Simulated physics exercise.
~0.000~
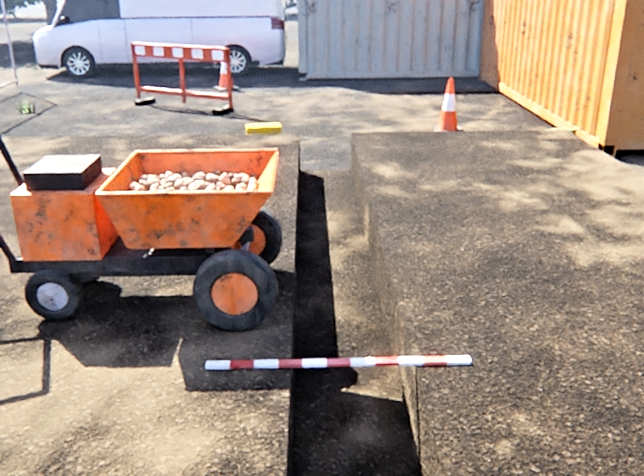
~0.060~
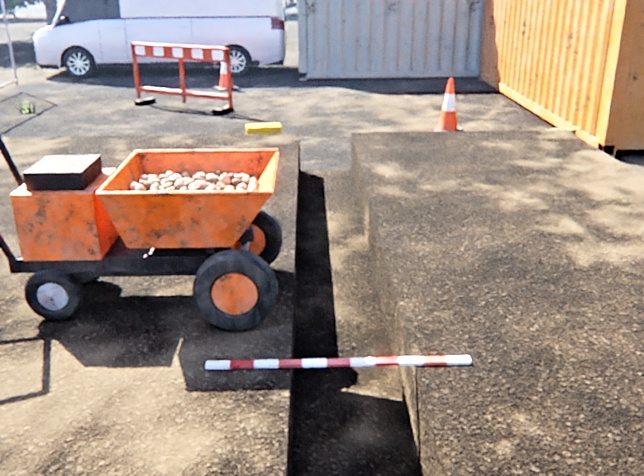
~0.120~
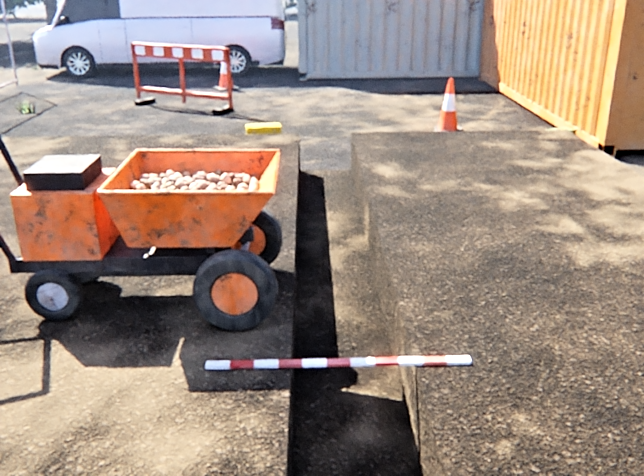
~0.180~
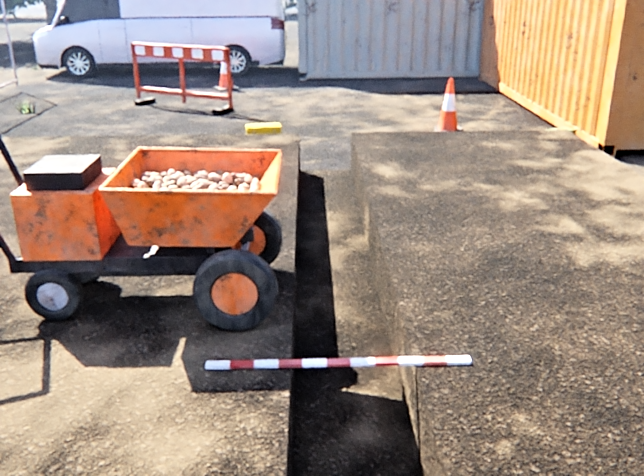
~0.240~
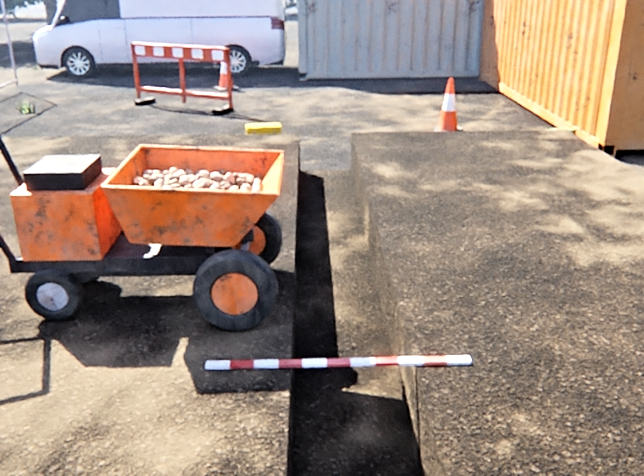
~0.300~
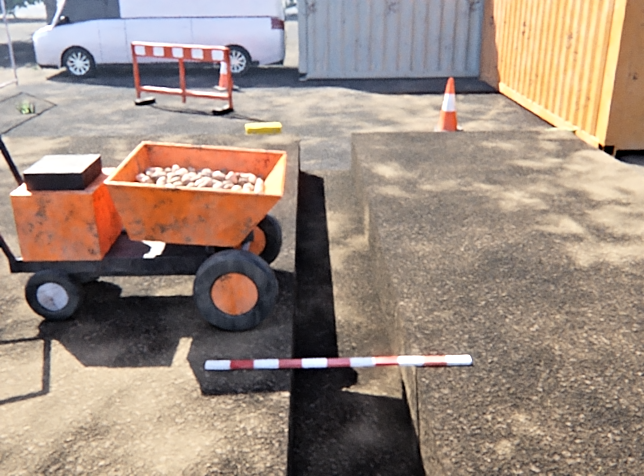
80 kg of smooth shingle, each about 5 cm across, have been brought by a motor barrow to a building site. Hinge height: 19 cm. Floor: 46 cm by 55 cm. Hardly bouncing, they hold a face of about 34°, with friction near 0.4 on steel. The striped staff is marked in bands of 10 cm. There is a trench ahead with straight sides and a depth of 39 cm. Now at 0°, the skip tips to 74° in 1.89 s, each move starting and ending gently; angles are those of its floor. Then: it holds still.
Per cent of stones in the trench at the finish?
About 93 %.
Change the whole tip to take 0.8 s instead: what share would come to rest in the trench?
Something close to 75 per cent.
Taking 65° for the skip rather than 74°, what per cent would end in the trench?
I'd expect around 95 in a hundred.
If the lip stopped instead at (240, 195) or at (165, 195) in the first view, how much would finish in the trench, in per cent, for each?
I'd expect some 100 per cent, then some 75.
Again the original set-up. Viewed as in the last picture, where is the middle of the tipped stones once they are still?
The stones end up centred near (366, 353).
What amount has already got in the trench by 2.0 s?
I'd put it near 60 per cent.
After 1.4 s the floor is at 63°; 100 % in the skip; the foremost stones are at (346, 247).
After 2.0 s the floor is at 74°; 35 % in the skip, 60 % in the trench, 5 % past the trench; the foremost stones are at (435, 286).
After 2.3 s the floor is at 74°; 9 % in the skip, 84 % in the trench, 7 % past the trench; the foremost stones are at (462, 297).
After 4.3 s the floor is at 74°; 0 % in the skip, 93 % in the trench, 7 % past the trench; the foremost stones are at (467, 299).
